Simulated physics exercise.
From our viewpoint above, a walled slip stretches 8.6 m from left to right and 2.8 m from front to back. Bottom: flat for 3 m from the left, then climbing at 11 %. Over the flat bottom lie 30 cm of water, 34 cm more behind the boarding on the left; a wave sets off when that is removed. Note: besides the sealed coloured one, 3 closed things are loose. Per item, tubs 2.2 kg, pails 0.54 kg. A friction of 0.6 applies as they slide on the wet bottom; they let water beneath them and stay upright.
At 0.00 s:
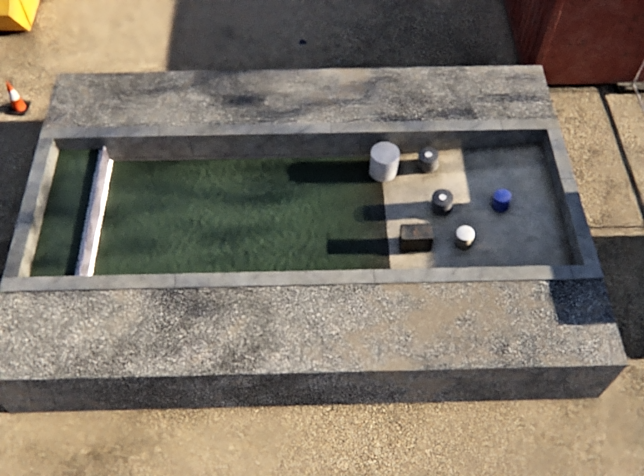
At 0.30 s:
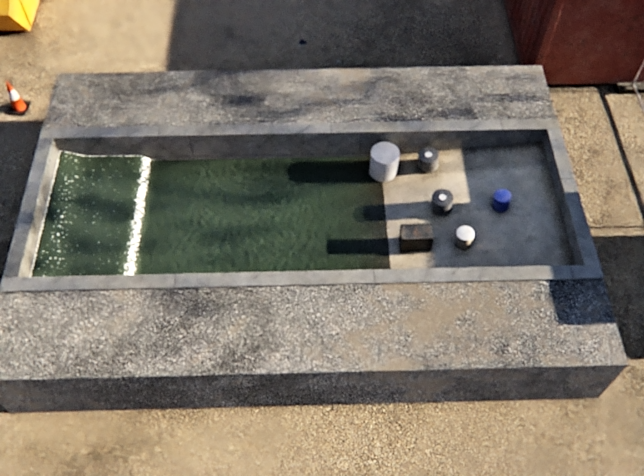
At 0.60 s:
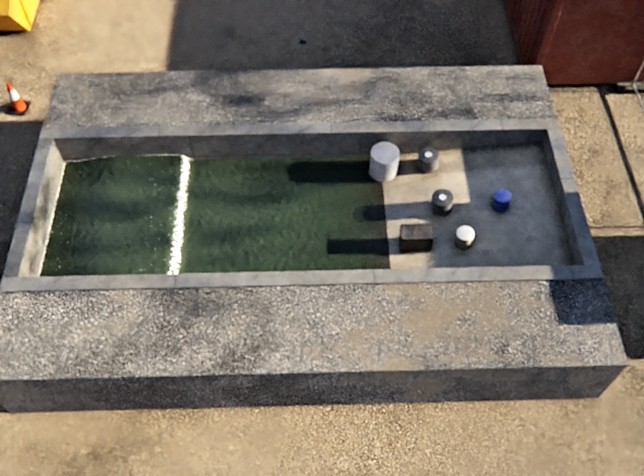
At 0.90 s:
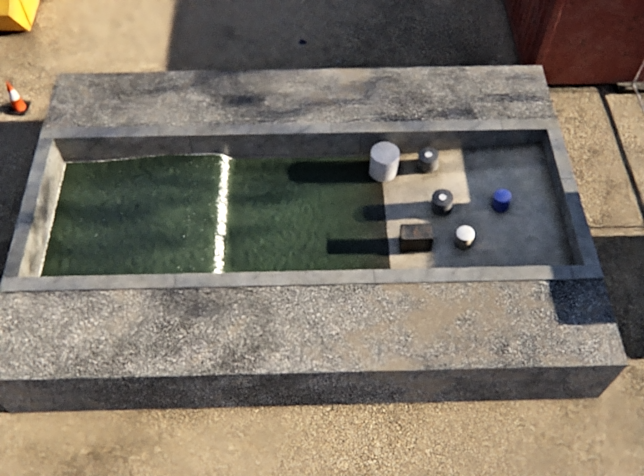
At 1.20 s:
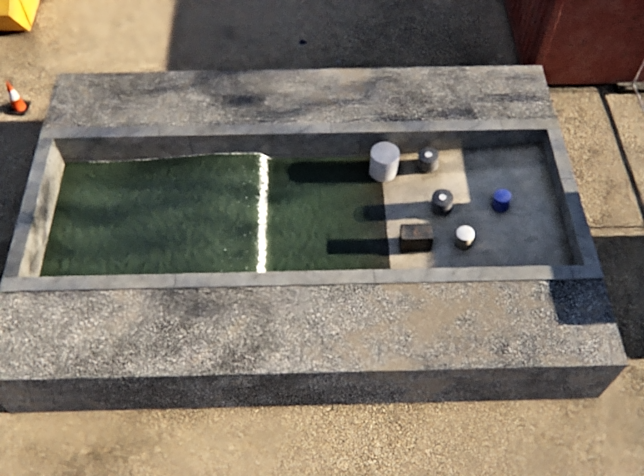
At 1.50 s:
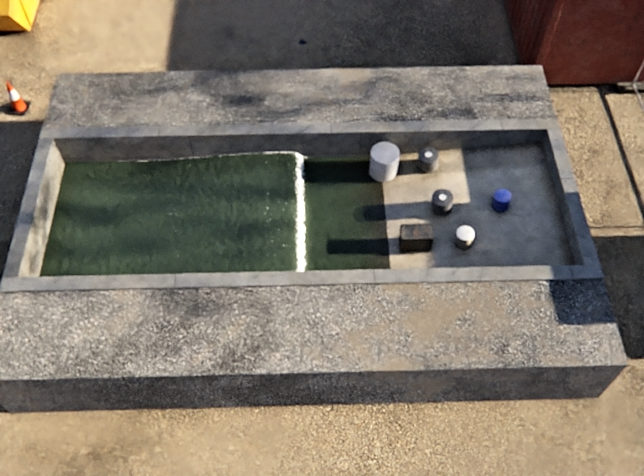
A long concrete basin held green water on its left side, and a white foamy wave rolled steadily rightward across it, while the small cylinders and dark block on the right stayed still.
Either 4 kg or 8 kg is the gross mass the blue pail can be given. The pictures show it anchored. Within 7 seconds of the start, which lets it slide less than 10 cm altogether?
Honestly, even the lighter mass keeps it in check.
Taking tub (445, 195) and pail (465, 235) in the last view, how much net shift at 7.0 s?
Respectively 200 and 200 centimetres.
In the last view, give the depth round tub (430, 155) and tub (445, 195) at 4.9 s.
Depth approx. 6 cm / 3 cm.
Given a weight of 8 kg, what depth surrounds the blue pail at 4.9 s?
Depth: Approx. 2 cm.
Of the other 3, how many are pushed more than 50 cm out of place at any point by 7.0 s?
The total is 3.
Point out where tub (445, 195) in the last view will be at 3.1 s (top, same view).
It would be close to (485, 194) by then.
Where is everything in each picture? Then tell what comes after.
The first frame shows the blue pail at (504, 196), on the bottom; water covers 15.7 m2; 0 of 4 have shifted.
The second frame shows the blue pail at (504, 196) rests on the ground; 15.7 m2 under water; 0 of 4 have shifted.
The third frame shows the blue pail at (504, 196) rests on the ground; 15.7 m2 under water; 0 of 4 have shifted.
The fourth frame shows the blue pail at (504, 196), on the bottom; water covers 15.7 m2; 0 of 4 have shifted.
The fifth frame shows the blue pail at (504, 196), on the bottom; water covers 15.7 m2; 0 of 4 have shifted.
The sixth frame shows the blue pail at (504, 196) rests on the ground; 15.7 m2 under water; 0 of 4 have shifted.
After 2.1 s the blue pail would be 0 cm from its start with 4 kg and 0 cm from its start with 8 kg; 0 cm of water round it then.
After 3.1 s the blue pail would be 0 cm from its start with 4 kg and 0 cm from its start with 8 kg; 0 cm of water round it then.
After 4.9 s the blue pail would be 3 cm from its start with 4 kg and 1 cm from its start with 8 kg; 2 cm of water round it then.
After 7.0 s the blue pail would be 3 cm from its start with 4 kg and 1 cm from its start with 8 kg; 1 cm of water round it then.
